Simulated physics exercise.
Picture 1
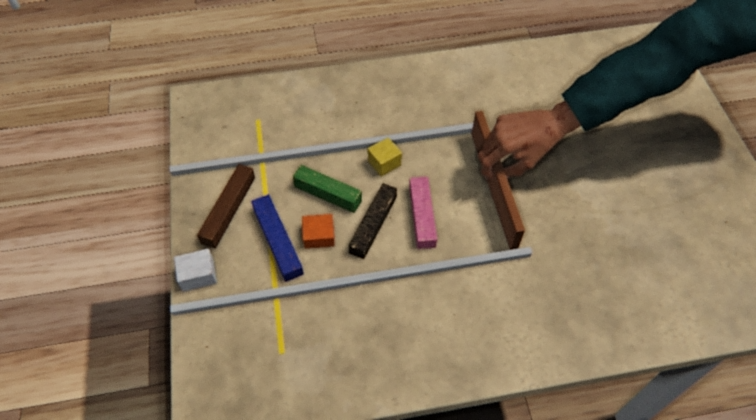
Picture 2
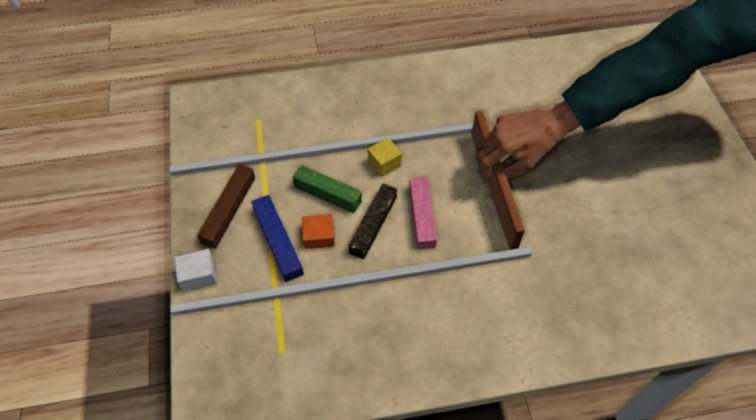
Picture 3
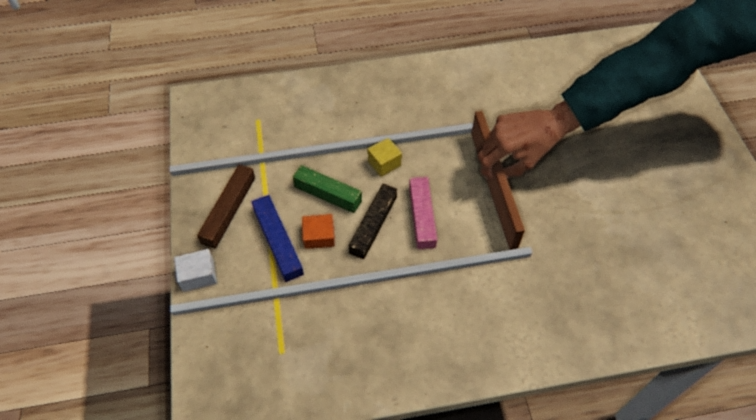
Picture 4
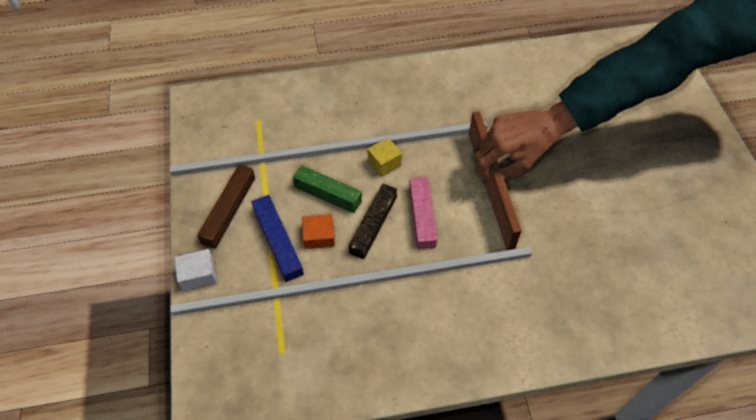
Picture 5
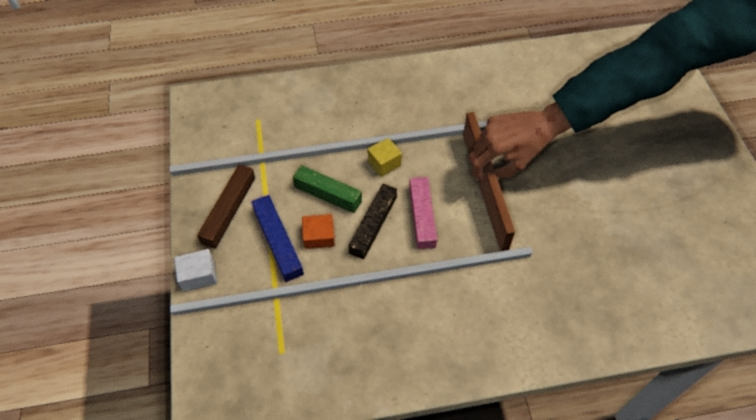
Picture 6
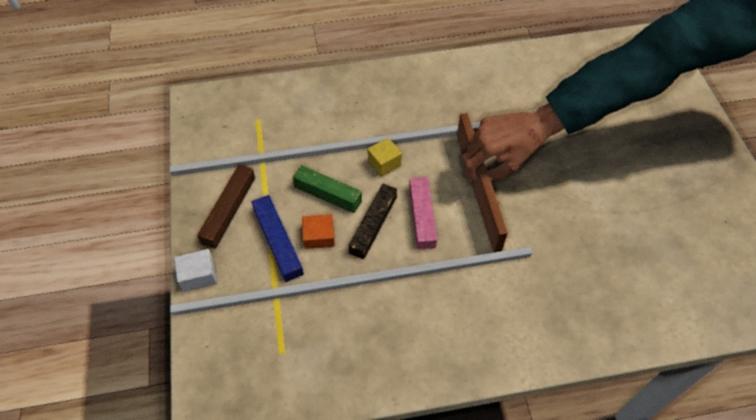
We see a hand holding an upright brown board at the right of several coloured blocks and bars lying between two rails on a table; after staying nearly still, it slides the board slightly left, touching none of them.
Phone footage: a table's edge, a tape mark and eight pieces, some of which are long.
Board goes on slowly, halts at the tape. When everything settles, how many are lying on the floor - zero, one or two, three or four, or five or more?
The ones that fall? One or two of them, I think.
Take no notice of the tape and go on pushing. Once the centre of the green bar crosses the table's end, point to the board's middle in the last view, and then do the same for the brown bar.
First one: Around (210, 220). Other one: Around (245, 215).
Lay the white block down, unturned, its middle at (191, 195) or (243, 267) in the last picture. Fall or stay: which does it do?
The white block: Stays put, then plunges.
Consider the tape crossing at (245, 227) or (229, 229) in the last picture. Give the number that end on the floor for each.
The first gives 3 and the second gives 3.
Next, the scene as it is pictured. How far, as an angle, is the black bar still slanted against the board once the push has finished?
It works out to near 0°.
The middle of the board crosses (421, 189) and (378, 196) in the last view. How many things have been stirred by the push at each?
The number moved is 1 and then 4.
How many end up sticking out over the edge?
In total, 2 of them.
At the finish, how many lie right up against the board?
Total: 2.
Soon after, none off yet; white block at rest near (196, 271); brown bar at rest near (228, 206); blue bar at rest near (277, 237).
In the end, the number that fall off is one or two; gone, white block.
